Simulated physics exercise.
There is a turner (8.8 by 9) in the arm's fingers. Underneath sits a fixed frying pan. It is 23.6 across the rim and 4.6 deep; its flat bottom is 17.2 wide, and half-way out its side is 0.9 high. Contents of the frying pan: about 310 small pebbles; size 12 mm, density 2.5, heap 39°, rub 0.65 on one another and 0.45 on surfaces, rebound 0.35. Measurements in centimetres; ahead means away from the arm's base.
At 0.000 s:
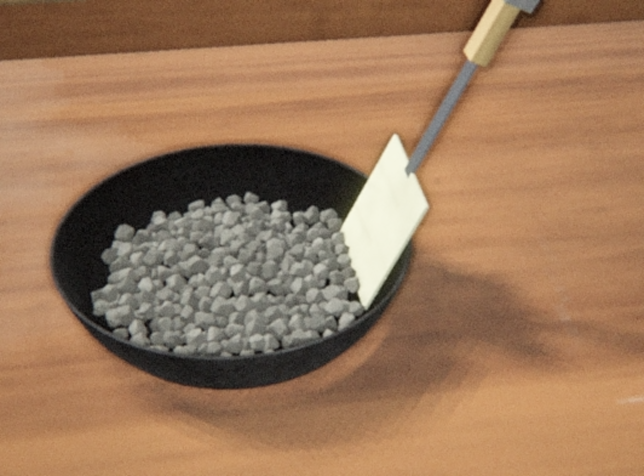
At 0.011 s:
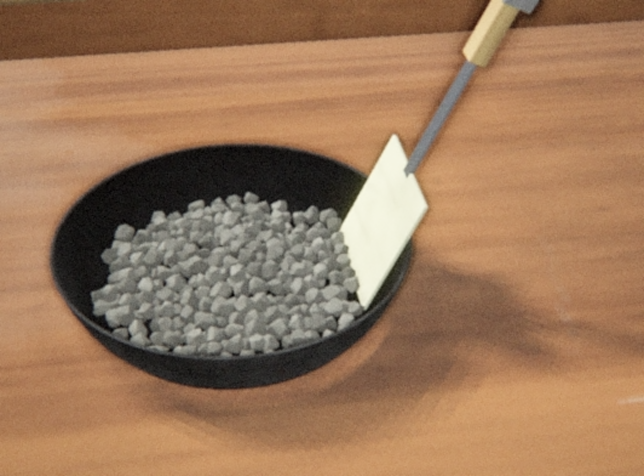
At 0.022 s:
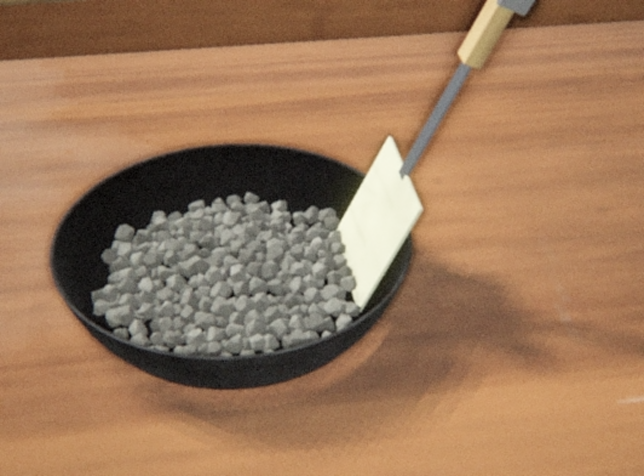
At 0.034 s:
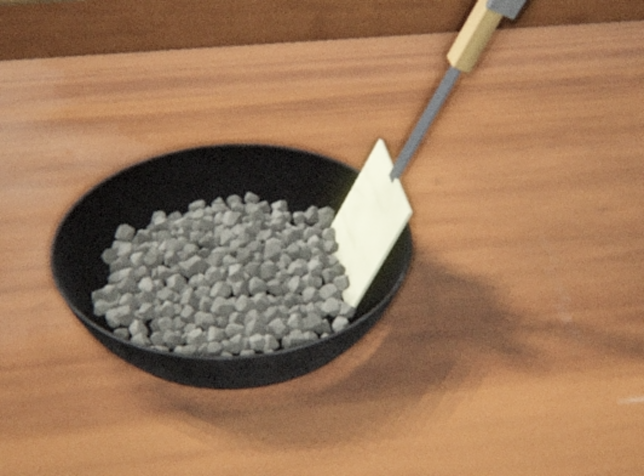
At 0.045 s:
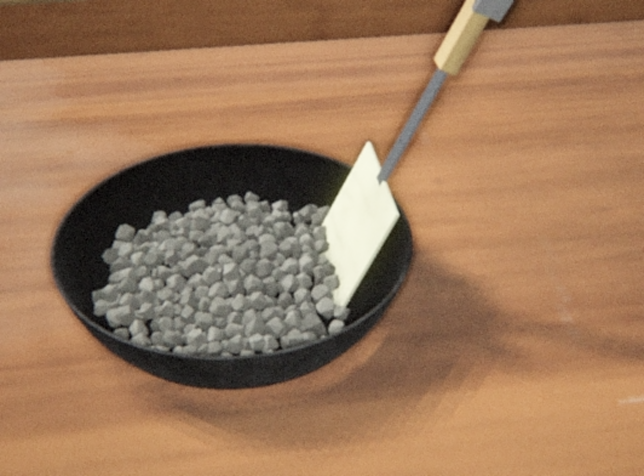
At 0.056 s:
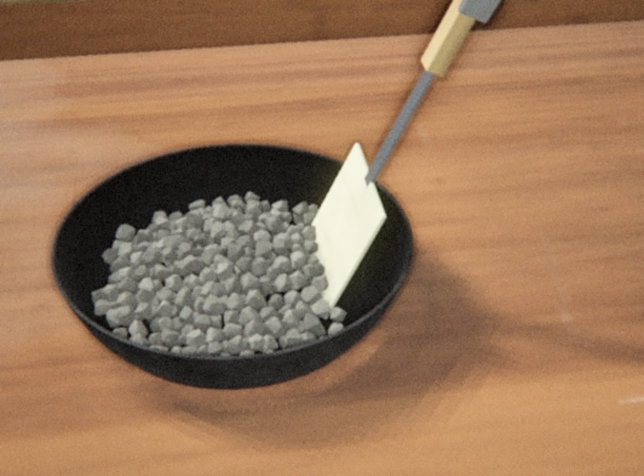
On a wooden surface, a pale turner stood at the right side of a black pan of small gray pebbles, then slid slowly a short way left, pressing the nearby pebbles slightly inward.
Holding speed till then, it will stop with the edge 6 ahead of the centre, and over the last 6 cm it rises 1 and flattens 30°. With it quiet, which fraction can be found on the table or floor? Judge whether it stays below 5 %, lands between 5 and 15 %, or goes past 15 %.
It lands between 5 and 15 %.
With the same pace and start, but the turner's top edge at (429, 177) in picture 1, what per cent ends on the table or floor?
About 5 per cent.
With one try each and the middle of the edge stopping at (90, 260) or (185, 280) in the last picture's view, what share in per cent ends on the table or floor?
Try 1: Approx. 45 %; try 2: Approx. 0 %.
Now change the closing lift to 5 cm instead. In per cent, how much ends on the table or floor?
10 per cent.
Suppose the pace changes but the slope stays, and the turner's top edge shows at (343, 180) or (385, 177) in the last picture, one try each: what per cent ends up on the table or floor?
Roughly 15 and 5 percent.
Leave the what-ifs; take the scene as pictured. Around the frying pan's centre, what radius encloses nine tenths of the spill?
20 cm.
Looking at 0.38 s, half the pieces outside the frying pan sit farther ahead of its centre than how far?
About 14 cm.
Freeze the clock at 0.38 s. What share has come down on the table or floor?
6 %.
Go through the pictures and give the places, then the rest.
The first frame shows turner top edge at (411, 169), sloping 65°; upper third of the load around (231, 265), from x 100 to 355, top at y 200; 311 in the frying pan.
The second frame shows turner top edge at (410, 169), sloping 65°; upper third of the load around (231, 265), from x 100 to 355, top at y 200.
The third frame shows turner top edge at (405, 171), sloping 65°; upper third of the load around (236, 264), from x 100 to 355, top at y 200.
The fourth frame shows turner top edge at (395, 174), sloping 65°; upper third of the load around (238, 263), from x 100 to 350, top at y 200.
The fifth frame shows turner top edge at (383, 177), sloping 65°; upper third of the load around (248, 262), from x 100 to 340, top at y 200.
The sixth frame shows turner top edge at (370, 178), sloping 65°; upper third of the load around (245, 260), from x 100 to 340, top at y 200; 311 in the frying pan.
By 0.11 s, sloping 65°, highest piece 4 above the table; 311 in the frying pan.
By 0.16 s, sloping 53°, highest piece 5 above the table; 311 in the frying pan.
By 0.38 s, sloping 35°, highest piece 6 above the table; 287 in the frying pan, 21 on the table or floor, 3 on the blade or in flight.
By 1.43 s, sloping 35°, highest piece 6 above the table; 287 in the frying pan, 24 on the table or floor.
Final count, 287 in the frying pan, 24 on the table or floor. That is 8 % on the table or floor.
